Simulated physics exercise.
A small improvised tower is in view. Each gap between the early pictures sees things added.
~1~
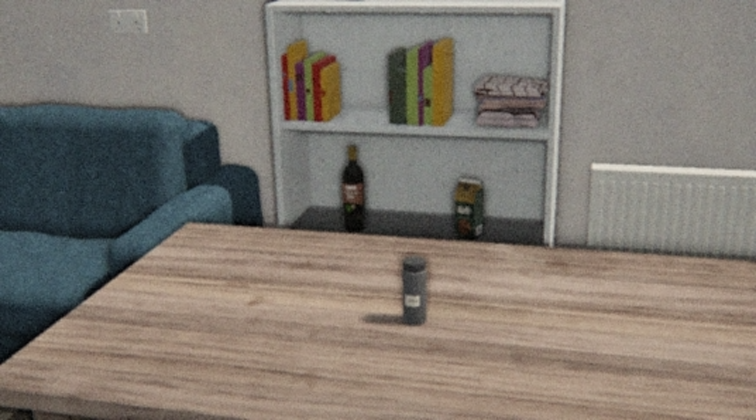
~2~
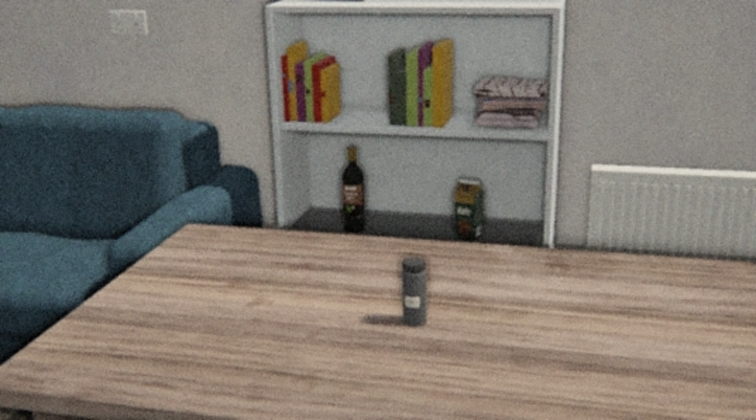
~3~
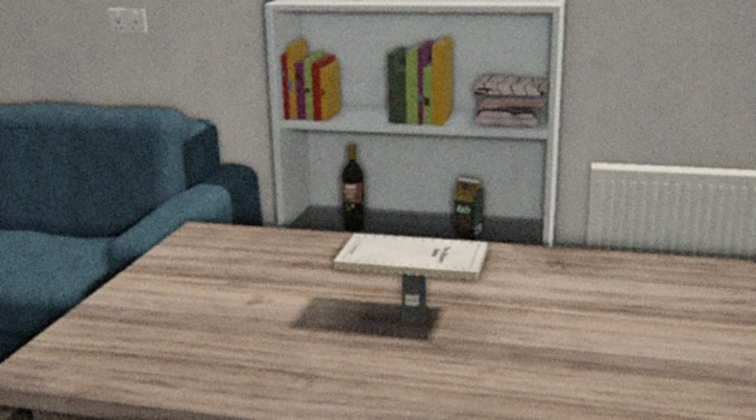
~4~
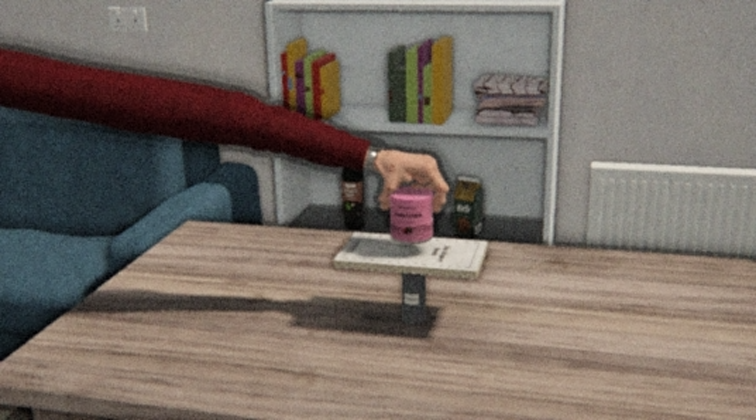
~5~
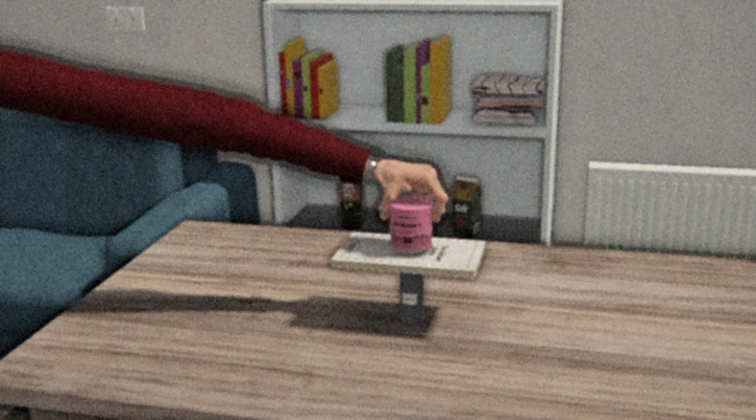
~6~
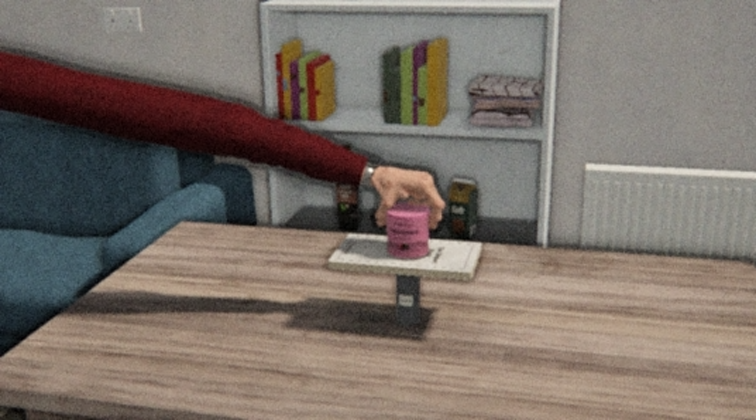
At first, a small dark grey cylinder stands alone on a wooden table in front of a shelf and a blue sofa. Then a white book lies flat on top of it, and a hand in a red sleeve reaches in from the left, lowering a pink tin onto the book and keeping hold of it.
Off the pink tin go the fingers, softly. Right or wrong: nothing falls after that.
Right.
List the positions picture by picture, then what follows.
In the first frame, the last thing is not in view yet.
In the second frame, the last thing is not in view yet.
In the third frame, the last thing is not in view yet; white book (412, 255).
In the fourth frame, on its way; pink tin (411, 215); white book (412, 254).
In the fifth frame, on its way; pink tin (411, 225); white book (410, 254).
In the sixth frame, set down, still held; pink tin (408, 231); white book (406, 256).
Then, 0.80 s later than the last frame, all is still.
Then, 1.70 s later than the last frame, pink tin resting near (408, 232).
When it is over, all 3 as before. End places, in pixels of the last picture, pink tin near (408, 232). The stack stays up.
